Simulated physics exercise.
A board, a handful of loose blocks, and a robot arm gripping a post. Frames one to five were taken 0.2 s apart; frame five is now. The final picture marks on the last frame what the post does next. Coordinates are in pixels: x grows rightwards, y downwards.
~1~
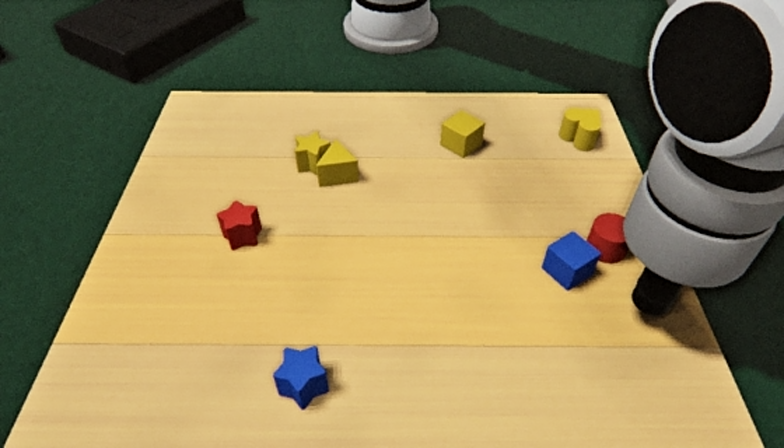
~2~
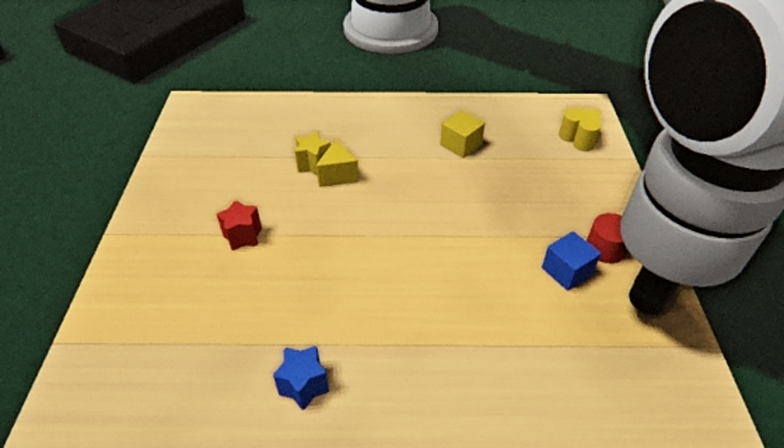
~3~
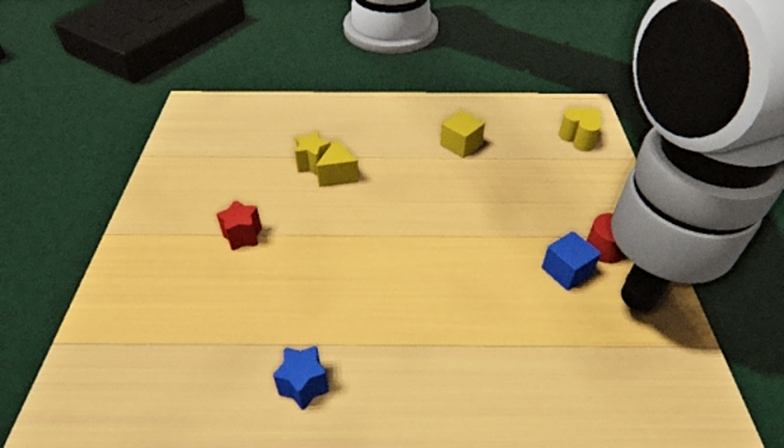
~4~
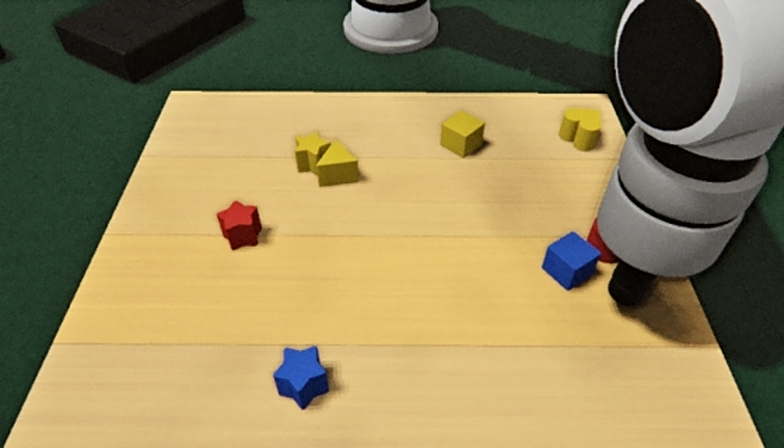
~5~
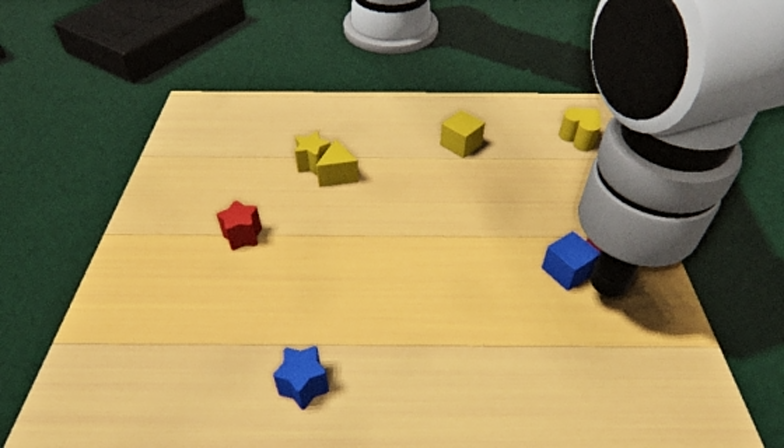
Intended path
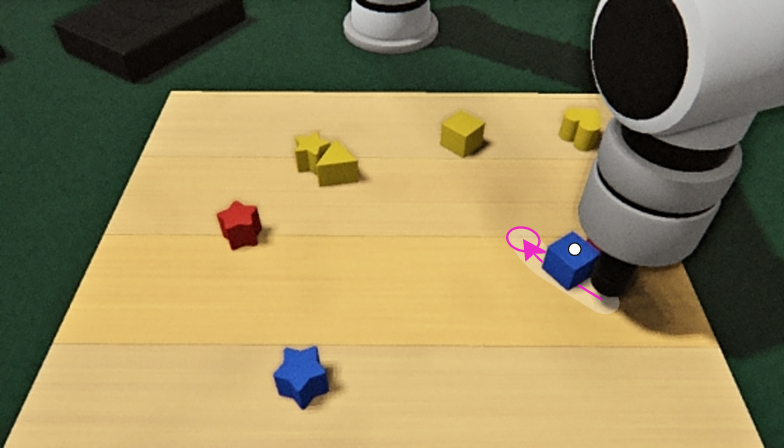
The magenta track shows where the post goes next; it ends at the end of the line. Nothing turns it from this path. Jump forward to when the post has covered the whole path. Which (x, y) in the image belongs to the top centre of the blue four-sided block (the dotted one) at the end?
At (511, 195).
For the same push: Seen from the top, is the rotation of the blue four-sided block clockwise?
The answer is yes.
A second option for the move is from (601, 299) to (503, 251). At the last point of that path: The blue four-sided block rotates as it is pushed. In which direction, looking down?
Twists clockwise.
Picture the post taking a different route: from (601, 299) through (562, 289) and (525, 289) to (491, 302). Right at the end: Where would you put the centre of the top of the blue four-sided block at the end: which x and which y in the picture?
The middle of its upper face should be somewhere near (554, 238).
Path on the board, from (601, 299) via (556, 271), ending at (523, 239); the dot is on the blue four-sided block.
On the path given first. Halfway along, post at (561, 256); blue four-sided block at (542, 225), turned 20° clockwise.
At the end, post at (527, 224); blue four-sided block at (511, 195), turned 20° clockwise; red circle in place.
